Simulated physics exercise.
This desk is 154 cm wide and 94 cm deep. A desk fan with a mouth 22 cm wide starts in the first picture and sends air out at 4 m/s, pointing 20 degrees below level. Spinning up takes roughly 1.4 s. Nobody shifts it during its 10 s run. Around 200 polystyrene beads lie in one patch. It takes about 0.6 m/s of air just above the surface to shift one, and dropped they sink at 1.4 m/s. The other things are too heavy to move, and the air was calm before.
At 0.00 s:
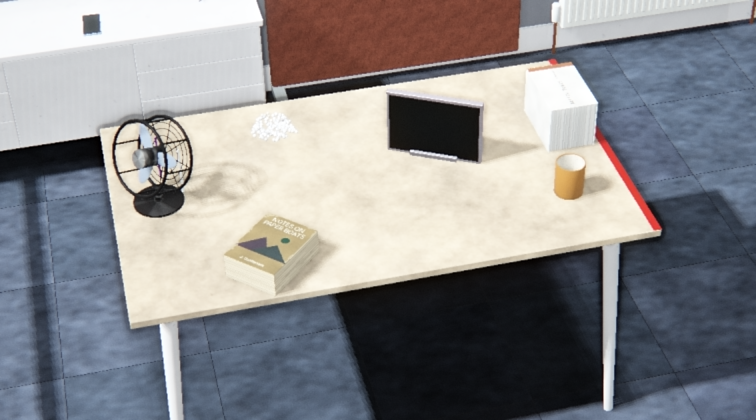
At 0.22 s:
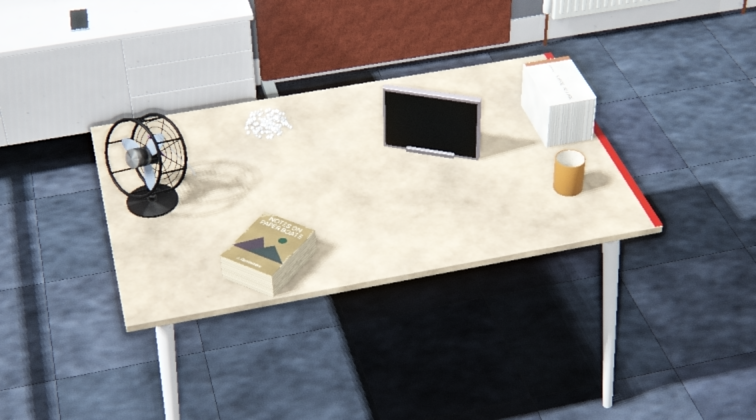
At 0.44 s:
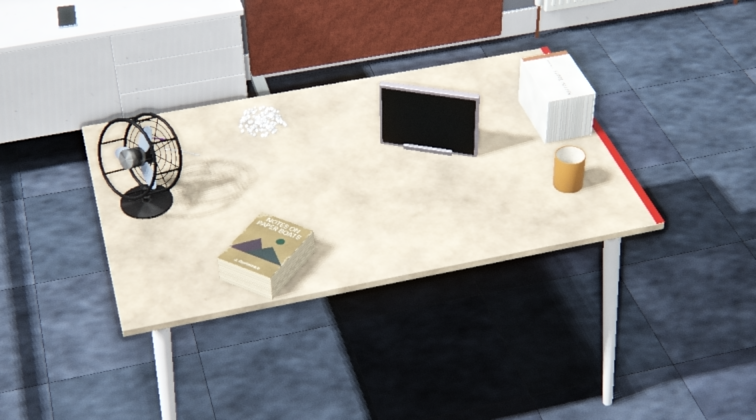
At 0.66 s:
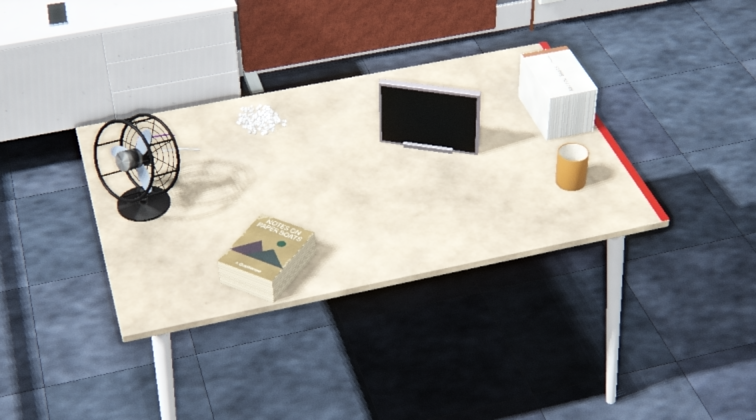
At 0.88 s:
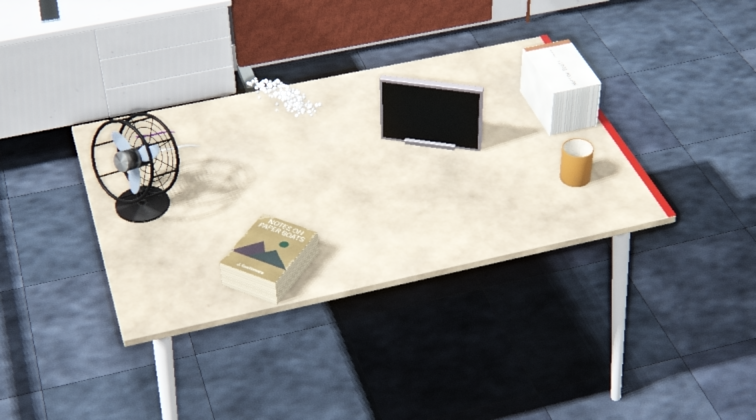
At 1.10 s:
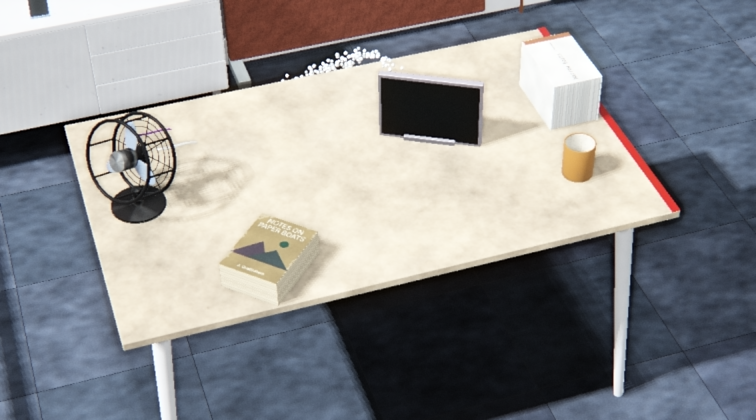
White beads lay still in a patch on the desk near the fan, then began to stir, slid toward the back edge and spread out rightward behind the laptop, while the book and mug stayed put.
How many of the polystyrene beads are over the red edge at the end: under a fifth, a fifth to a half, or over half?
By then not even a fifth are over the red edge.
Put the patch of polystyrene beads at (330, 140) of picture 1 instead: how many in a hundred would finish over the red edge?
In that case some 80 per cent.
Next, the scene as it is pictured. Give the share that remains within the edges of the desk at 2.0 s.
Near 0 %.
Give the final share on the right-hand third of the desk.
Some 0 per cent.
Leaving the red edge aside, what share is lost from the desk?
About 100 %.
After 2.0 s, 0 % are over the red edge; 100 % have settled or left.
After 3.2 s, 0 % are over the red edge; 100 % have settled or left.
After 5.5 s, 0 % are over the red edge; 100 % have settled or left.
After 10.0 s, at the end, 0 % are over the red edge.
